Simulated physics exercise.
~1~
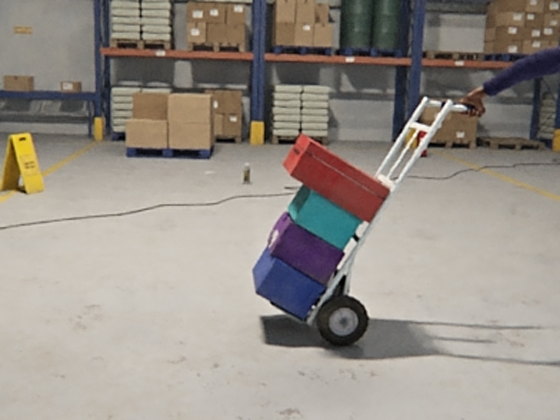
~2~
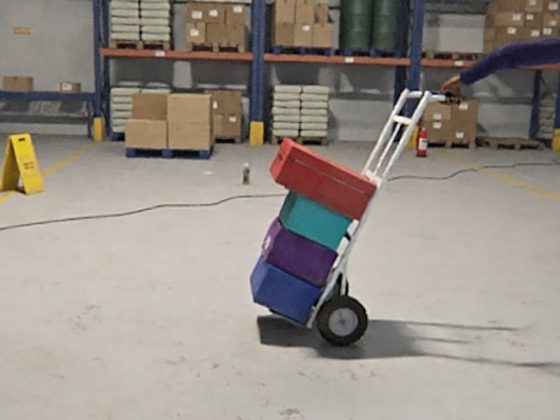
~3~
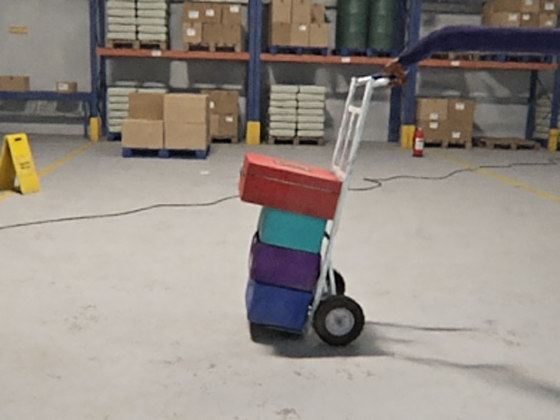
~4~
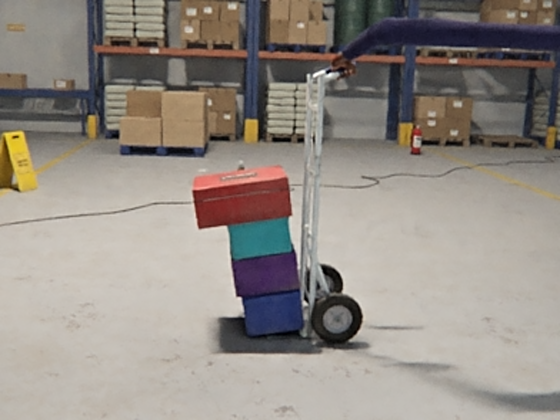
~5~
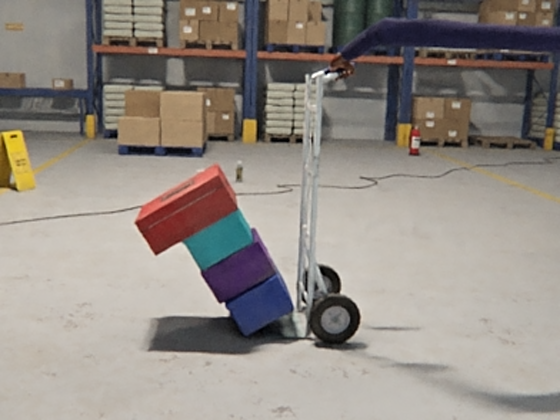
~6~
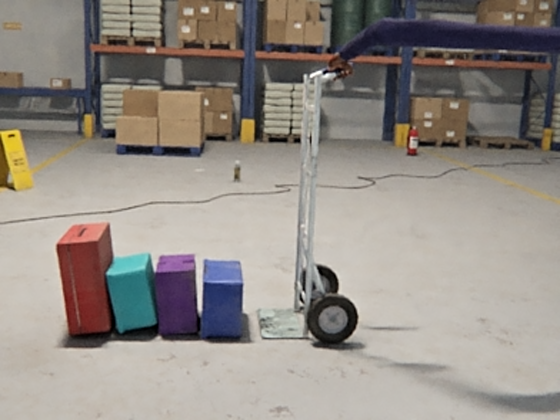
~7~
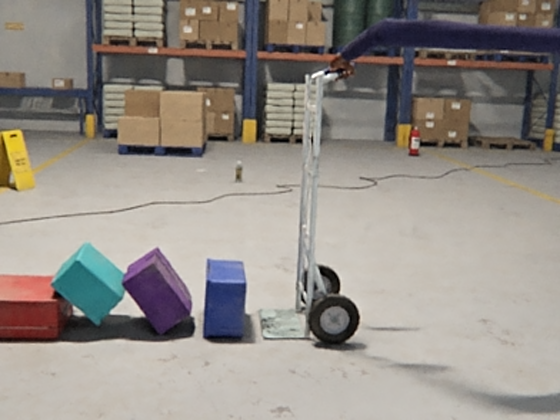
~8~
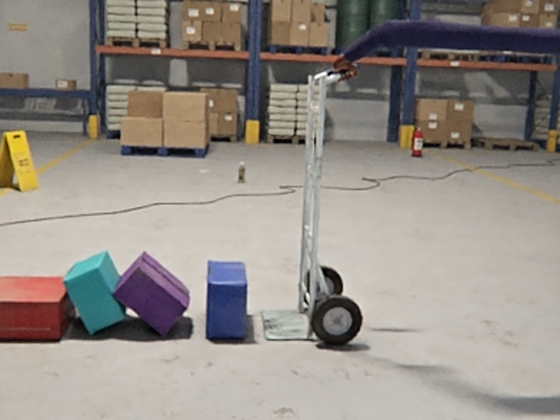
In the video, an arm swings a tilted hand truck upright in a warehouse, and its stack of red, turquoise, purple and blue boxes tips left and topples off onto the floor. The boxes end in a row beside the upright truck, the turquoise and purple ones leaning.
